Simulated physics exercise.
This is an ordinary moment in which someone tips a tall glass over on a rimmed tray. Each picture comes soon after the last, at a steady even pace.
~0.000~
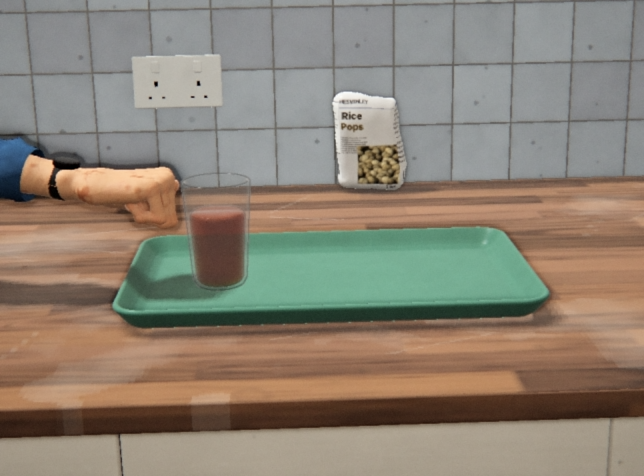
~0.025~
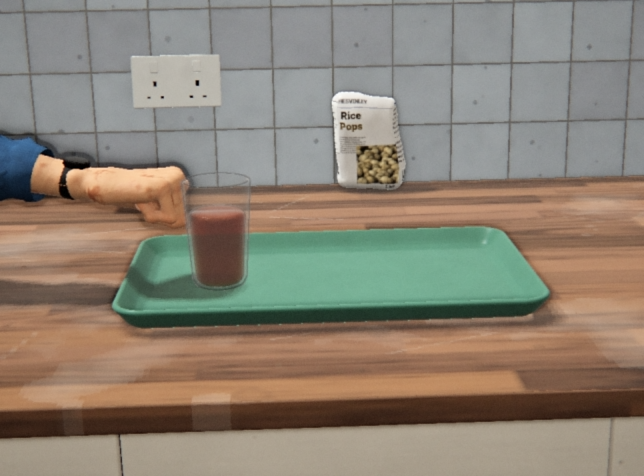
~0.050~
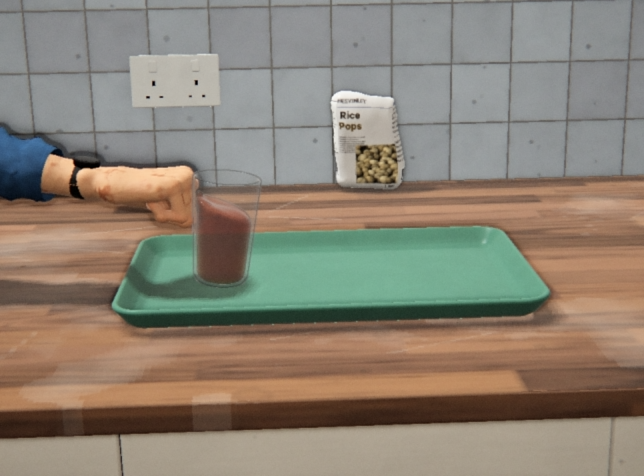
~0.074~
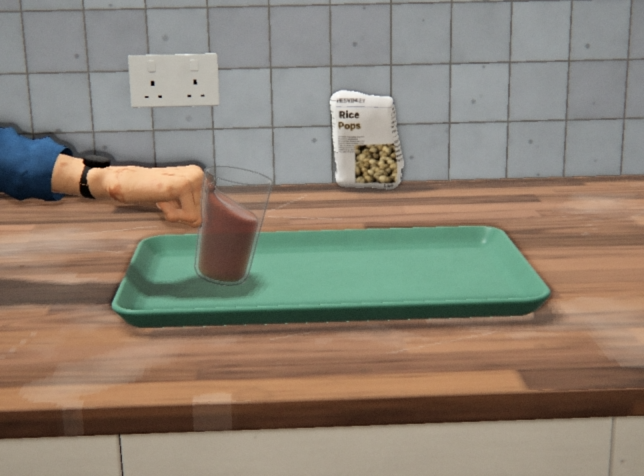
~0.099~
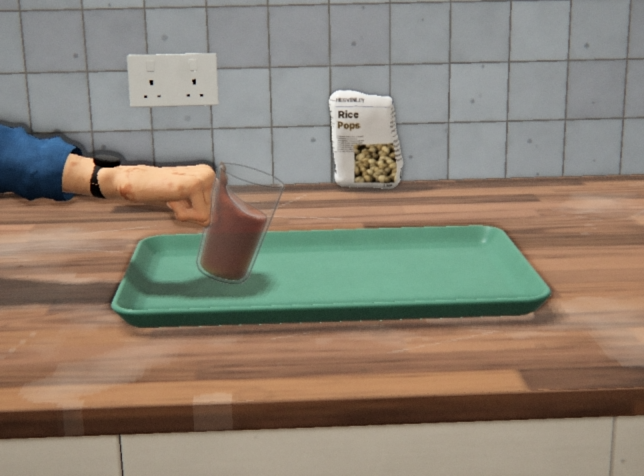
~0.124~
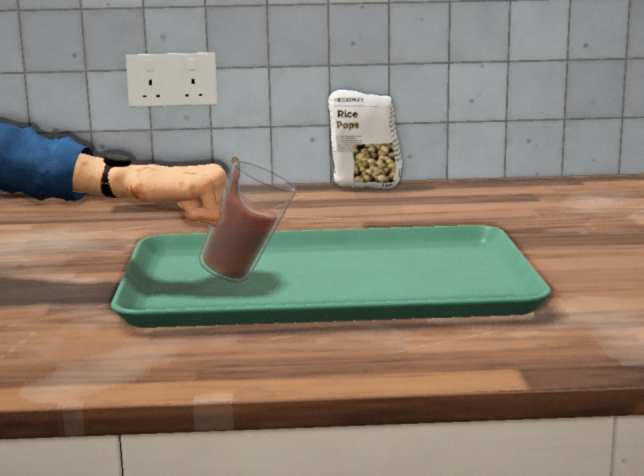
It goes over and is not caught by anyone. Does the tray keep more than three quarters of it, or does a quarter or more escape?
Honestly, more than a quarter flows off the tray.
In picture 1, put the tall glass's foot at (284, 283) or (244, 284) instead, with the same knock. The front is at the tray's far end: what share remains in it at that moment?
In order, 65 and 50 in a hundred.
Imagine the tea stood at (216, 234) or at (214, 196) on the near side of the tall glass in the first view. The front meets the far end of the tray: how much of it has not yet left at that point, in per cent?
With the first amount it's 50 %, and with the second it's 45 %.
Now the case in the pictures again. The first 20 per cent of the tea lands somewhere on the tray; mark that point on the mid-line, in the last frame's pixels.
It lands around (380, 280).
A moment on, the tall glass lies on its side and 97 per cent is in the glass, 0 on the tray and 3 above or beyond its rim.
Next, the tall glass lies on its side and 52 per cent is in the glass, 43 on the tray and 5 above or beyond its rim.
Then the tall glass lies on its side and 27 per cent is in the glass, 58 on the tray and 14 above or beyond its rim.
Later the tall glass lies on its side and 15 per cent is in the glass, 52 on the tray and 33 above or beyond its rim.
In the end 67 per cent is held by tray and glass, 33 is off the tray.
